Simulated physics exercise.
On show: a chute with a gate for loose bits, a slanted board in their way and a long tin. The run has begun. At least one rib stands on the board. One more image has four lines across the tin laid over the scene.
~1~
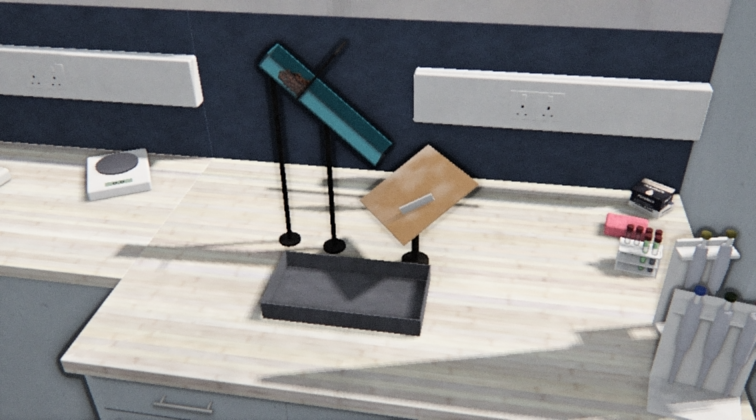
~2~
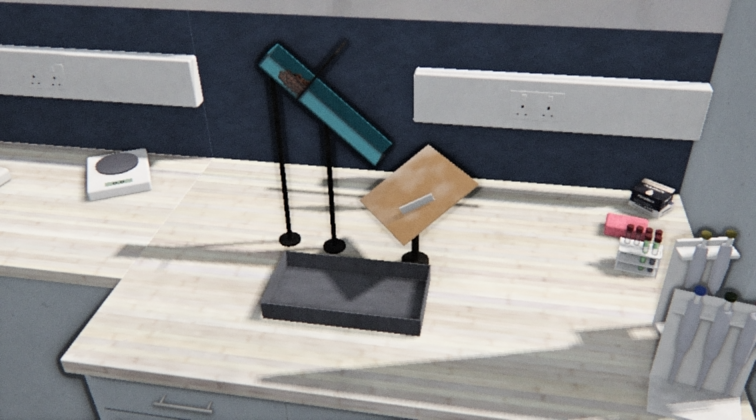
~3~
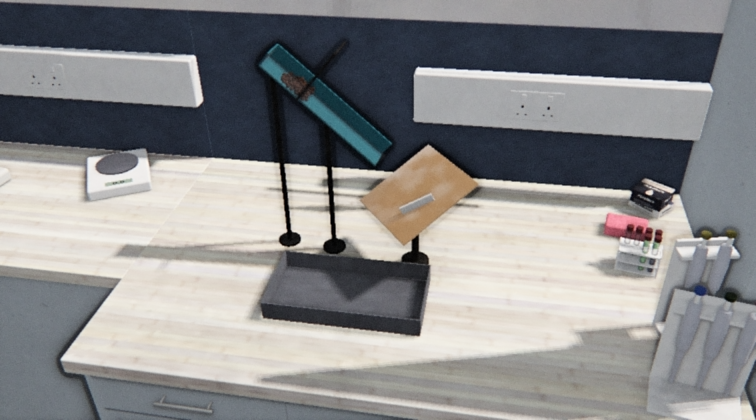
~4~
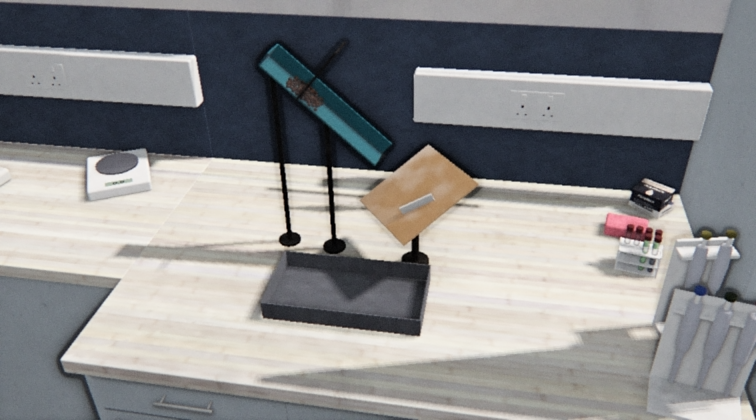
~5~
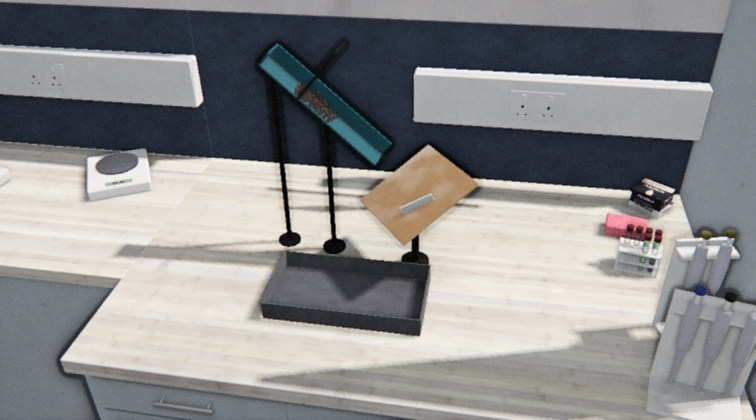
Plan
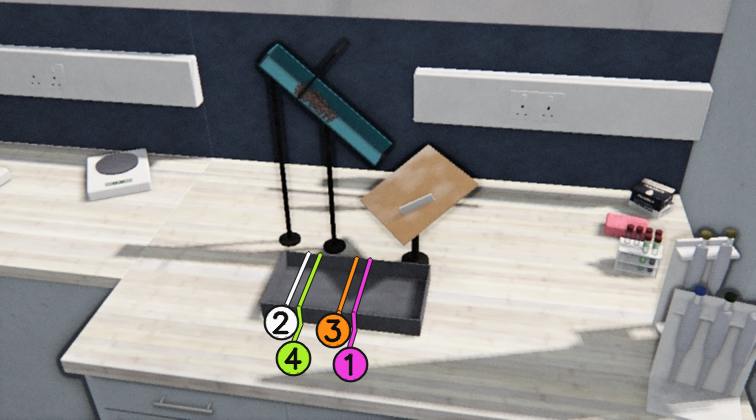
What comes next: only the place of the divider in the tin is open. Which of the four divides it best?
Line 3.
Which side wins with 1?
The left side.
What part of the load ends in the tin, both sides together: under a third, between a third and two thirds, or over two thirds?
Over two thirds.
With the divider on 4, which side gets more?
More lands on the right.
On the marked copy, line 1 crosses the front rim at (353, 313); line 2 crosses the front rim at (286, 305); line 3 crosses the front rim at (339, 311); line 4 crosses the front rim at (299, 307).
For line 1, of what is caught, all but a few on the left of the divider, a small share on the right.
For line 2, of what is caught, none at all on the left of the divider, the whole lot on the right.
For line 3, of what is caught, close to half on the left of the divider, close to half on the right.
For line 4, of what is caught, only a few on the left of the divider, all but a few on the right.
